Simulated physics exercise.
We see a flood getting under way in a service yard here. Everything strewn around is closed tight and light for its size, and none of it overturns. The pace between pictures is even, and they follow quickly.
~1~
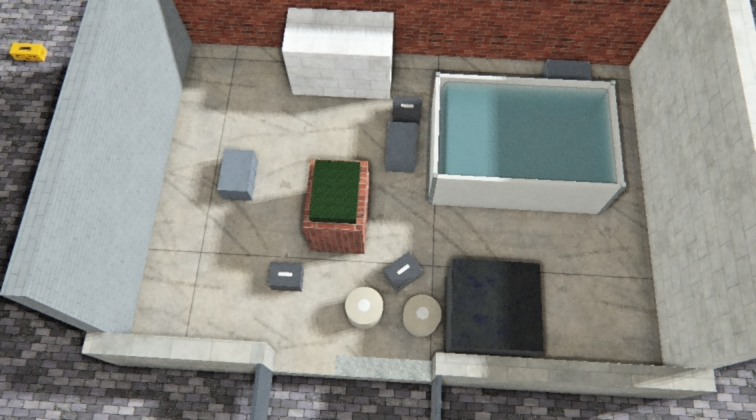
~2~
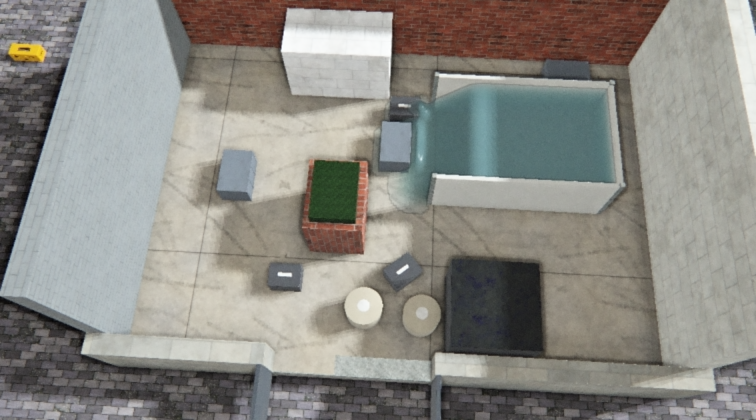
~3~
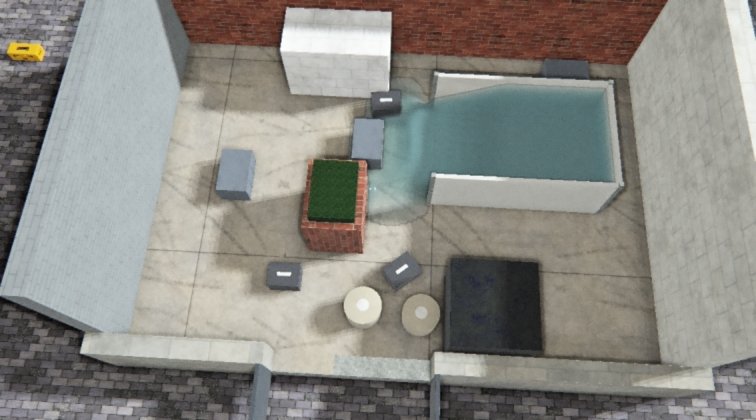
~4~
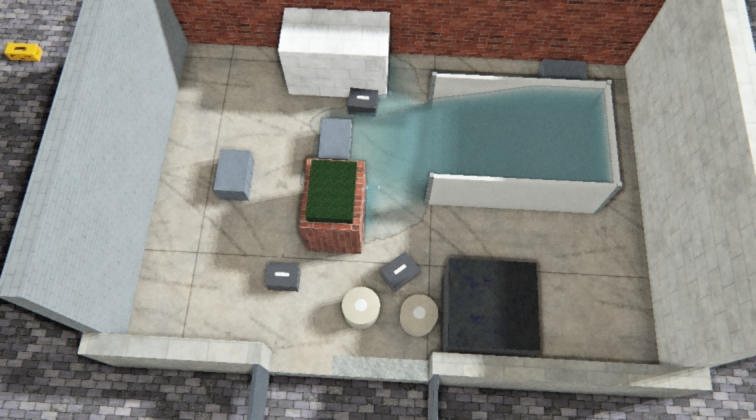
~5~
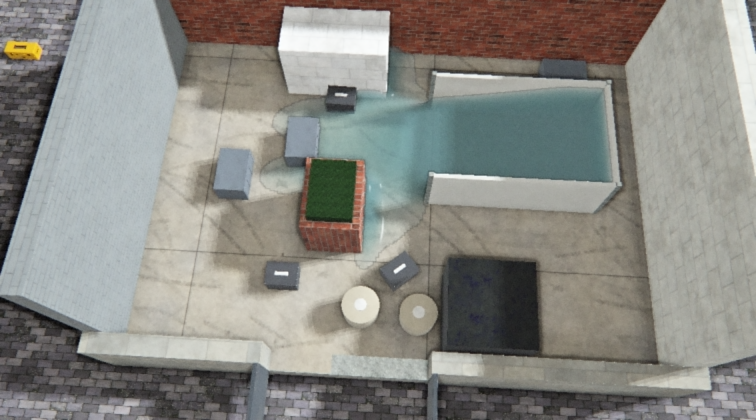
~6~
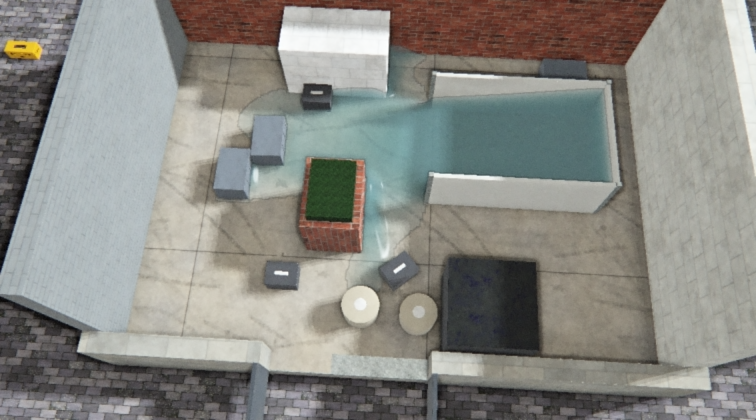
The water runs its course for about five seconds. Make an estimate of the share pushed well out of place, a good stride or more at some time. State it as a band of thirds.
Band-wise it's the top band, two thirds or more.
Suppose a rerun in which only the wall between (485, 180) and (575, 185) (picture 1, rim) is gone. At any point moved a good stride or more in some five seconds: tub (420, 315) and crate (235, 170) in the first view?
As listed: Under that, less than that.
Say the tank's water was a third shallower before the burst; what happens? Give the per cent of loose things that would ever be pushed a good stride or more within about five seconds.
I'd put it near 50 percent.
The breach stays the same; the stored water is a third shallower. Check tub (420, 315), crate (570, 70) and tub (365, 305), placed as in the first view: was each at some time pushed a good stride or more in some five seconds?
Fell short, fell short, went the distance.
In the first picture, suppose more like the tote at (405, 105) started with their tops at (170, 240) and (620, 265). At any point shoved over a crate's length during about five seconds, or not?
Sequence: Knocked aside; scarcely shifts.
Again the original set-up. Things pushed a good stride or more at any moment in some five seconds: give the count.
The count is 7.
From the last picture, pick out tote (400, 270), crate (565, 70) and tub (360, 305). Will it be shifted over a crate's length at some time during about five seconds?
The first one traveled far, the second stayed within range and the third traveled far.
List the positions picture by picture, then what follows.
The first frame shows a crate at (402, 142), on the bottom; a tote at (407, 106) rests on the ground; 0 of 8 have shifted.
The second frame shows a crate at (396, 142) rests on the ground, close to its start; a tote at (404, 106), on the bottom; 1 of 8 have shifted.
The third frame shows a crate at (368, 139) rests on the ground, a stride from its start; a tote at (386, 100) rests on the ground, close to its start; 2 of 8 have shifted.
The fourth frame shows a crate at (335, 138) rests on the ground, a stride from its start; a tote at (363, 98) rests on the ground, a stride from its start; 2 of 8 have shifted.
The fifth frame shows a crate at (302, 137), on the bottom, a stride from its start; a tote at (341, 95), on the bottom, a stride from its start; 2 of 8 have shifted.
The sixth frame shows a crate at (267, 135) rests on the ground, far from its start; a tote at (317, 93), on the bottom, a stride from its start; 2 of 8 have shifted.
A moment on, 3 of 8 are well off their spots; 0 afloat.
Next, 5 of 8 are well off their spots; 2 afloat.
Later, 5 of 8 are well off their spots; 4 afloat.
In the end, 7 of 8 are well off their spots, and 7 have been at some point; 6 afloat.
